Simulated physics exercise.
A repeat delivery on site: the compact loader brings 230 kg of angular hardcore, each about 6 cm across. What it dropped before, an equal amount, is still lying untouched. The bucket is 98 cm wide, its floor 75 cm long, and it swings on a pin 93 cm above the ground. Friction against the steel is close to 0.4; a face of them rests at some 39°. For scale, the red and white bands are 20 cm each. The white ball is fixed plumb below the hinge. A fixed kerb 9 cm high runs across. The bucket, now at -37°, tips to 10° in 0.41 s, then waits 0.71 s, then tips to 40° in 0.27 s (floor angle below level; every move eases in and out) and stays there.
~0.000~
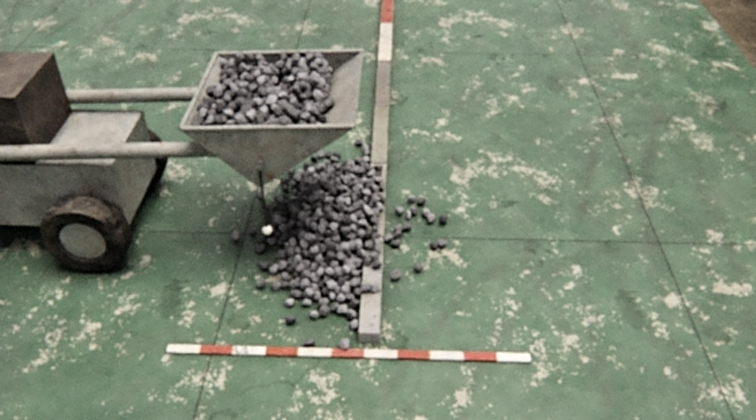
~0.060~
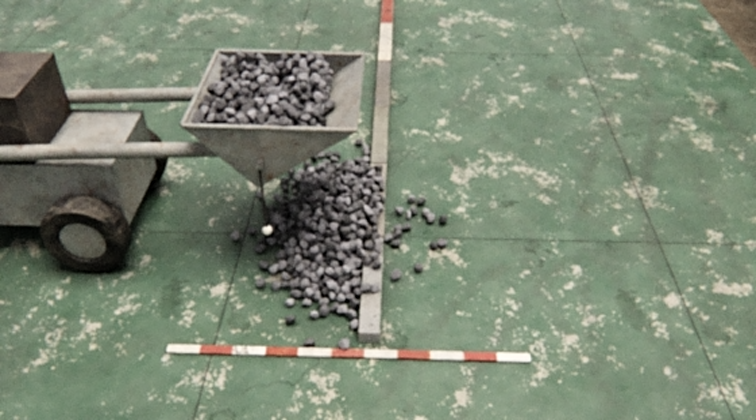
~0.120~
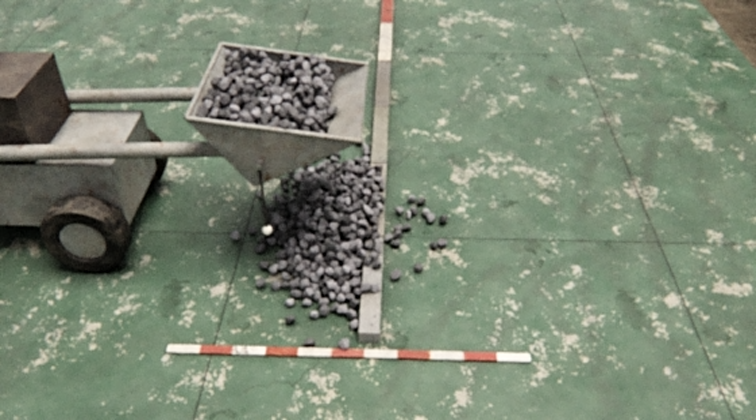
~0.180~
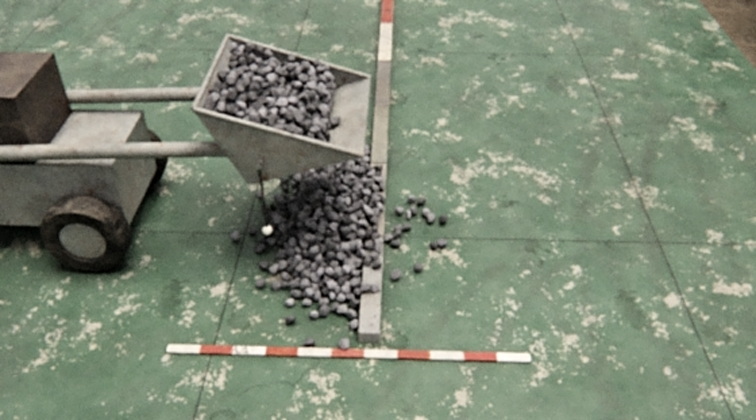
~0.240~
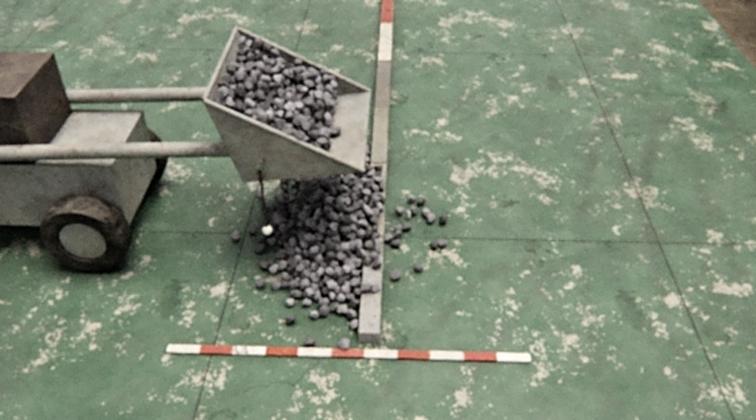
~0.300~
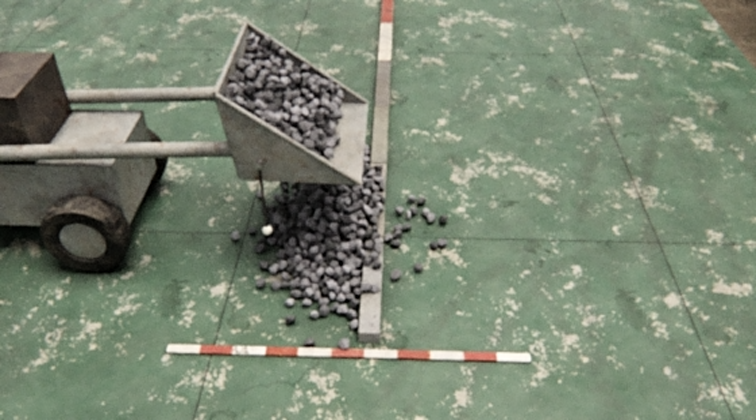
The footage shows a small wheeled loader holding a bucket of dark grey stones above a heap lying mostly left of a kerb on a patchy green floor; the bucket steadily tilts forward toward the right, its rear rising.
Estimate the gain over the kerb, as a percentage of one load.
Roughly 57 per cent of a load more.
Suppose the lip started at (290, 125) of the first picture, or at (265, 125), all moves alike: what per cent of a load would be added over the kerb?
Near 5 per cent from the first place, 0 from the second.
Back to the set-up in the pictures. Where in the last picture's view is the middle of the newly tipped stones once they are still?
Around (390, 215).
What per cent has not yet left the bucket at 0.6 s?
Roughly 100 per cent is still inside.
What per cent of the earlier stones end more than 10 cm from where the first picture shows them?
About 0 per cent.
After 0.4 s the floor is at 10°; in per cent of one load, 100 in the bucket, 97 on this side of the kerb, 3 over the kerb; the foremost stones are at (429, 226).
After 0.6 s the floor is at 10°; in per cent of one load, 99 in the bucket, 98 on this side of the kerb, 3 over the kerb; the foremost stones are at (429, 226).
After 1.8 s the floor is at 40°; in per cent of one load, 24 in the bucket, 147 on this side of the kerb, 29 over the kerb; the foremost stones are at (447, 213).
After 4.2 s the floor is at 40°; in per cent of one load, 0 in the bucket, 140 on this side of the kerb, 60 over the kerb; the foremost stones are at (485, 217). Net gain over the kerb, 57.
